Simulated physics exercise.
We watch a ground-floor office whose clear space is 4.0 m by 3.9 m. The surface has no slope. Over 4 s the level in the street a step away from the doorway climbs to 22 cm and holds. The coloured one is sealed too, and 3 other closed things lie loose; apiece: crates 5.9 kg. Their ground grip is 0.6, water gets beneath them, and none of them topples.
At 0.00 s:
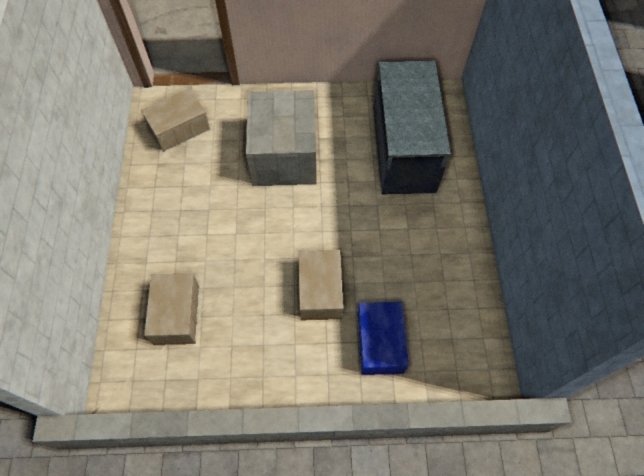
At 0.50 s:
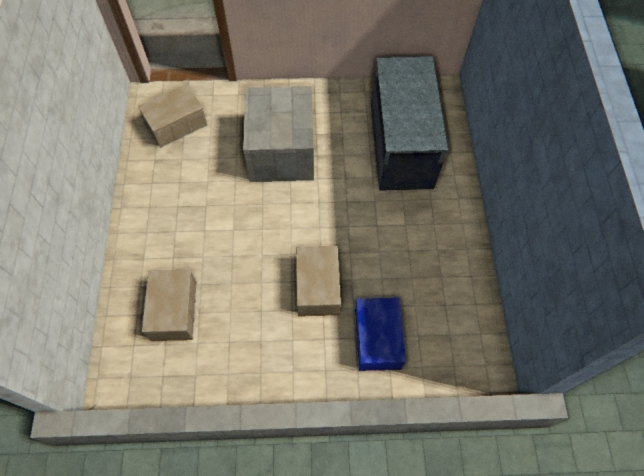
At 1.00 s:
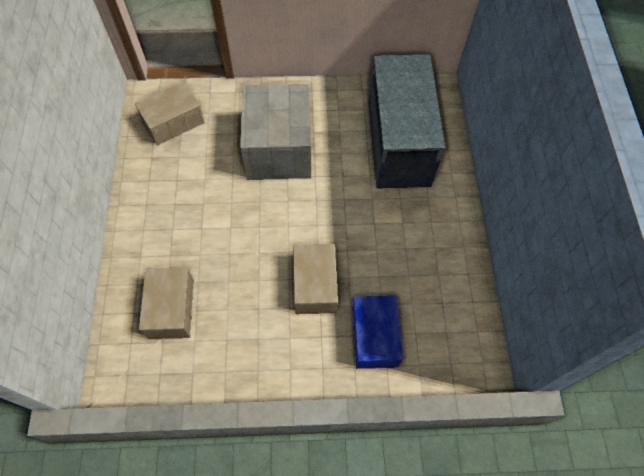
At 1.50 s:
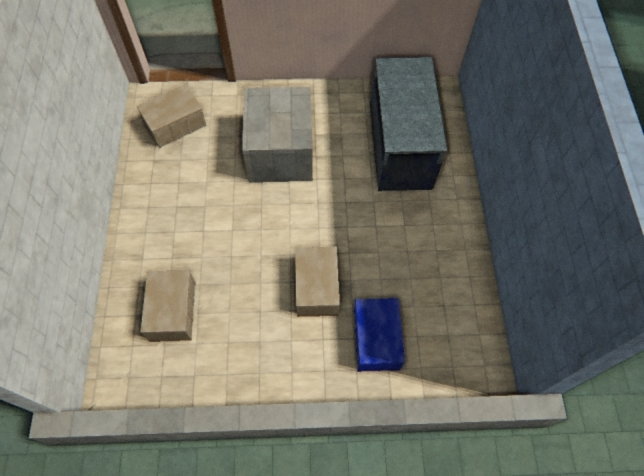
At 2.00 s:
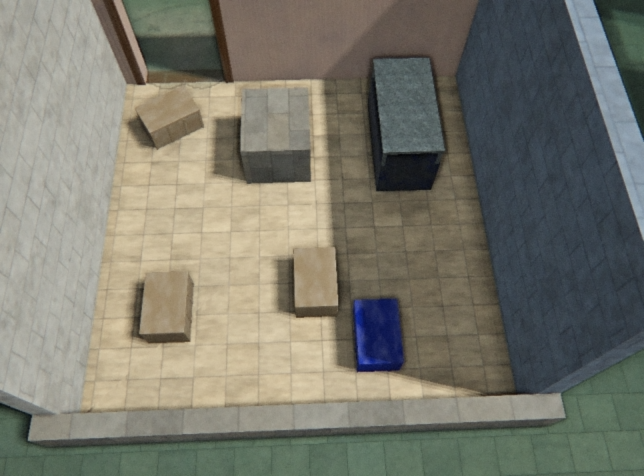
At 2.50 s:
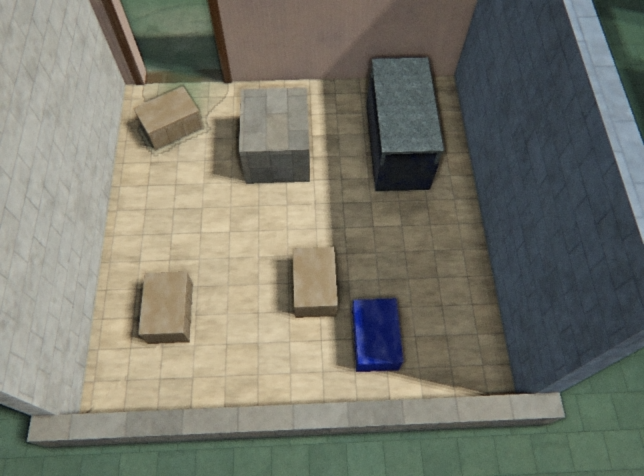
In a walled room seen from above, a blue crate and several boxes stayed still on the tiled floor while the paving outside turned green, and a faint wet patch appeared near the doorway.
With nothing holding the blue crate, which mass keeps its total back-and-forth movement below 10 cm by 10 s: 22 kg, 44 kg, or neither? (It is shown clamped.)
Only heavy ballast does the job.
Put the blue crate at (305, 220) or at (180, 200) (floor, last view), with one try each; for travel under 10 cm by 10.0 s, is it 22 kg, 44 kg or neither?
In turn: The lighter mass suffices; only the heavier mass works.
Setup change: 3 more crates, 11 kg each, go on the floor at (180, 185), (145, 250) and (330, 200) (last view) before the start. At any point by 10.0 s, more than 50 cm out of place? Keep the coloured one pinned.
In turn: Beyond it, beyond it, within it.
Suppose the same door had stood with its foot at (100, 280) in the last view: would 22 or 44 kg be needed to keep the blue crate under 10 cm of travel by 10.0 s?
In that case only the higher weight holds it.
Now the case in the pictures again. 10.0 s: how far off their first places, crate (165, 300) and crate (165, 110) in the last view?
First 200 cm, then 300 cm.
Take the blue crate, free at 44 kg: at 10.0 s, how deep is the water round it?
Around 7 cm.
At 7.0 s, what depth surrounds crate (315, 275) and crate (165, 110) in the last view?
About 2 and 15 cm.
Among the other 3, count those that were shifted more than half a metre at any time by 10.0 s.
3.
After 3.5 s the blue crate would be 0 cm from its start with 22 kg and 0 cm from its start with 44 kg; 0 cm of water round it then.
After 4.5 s the blue crate would be 0 cm from its start with 22 kg and 0 cm from its start with 44 kg; 0 cm of water round it then.
After 7.0 s the blue crate would be 0 cm from its start with 22 kg and 0 cm from its start with 44 kg; 3 cm of water round it then.
After 10.0 s the blue crate would be 40 cm from its start with 22 kg and 0 cm from its start with 44 kg; 7 cm of water round it then.
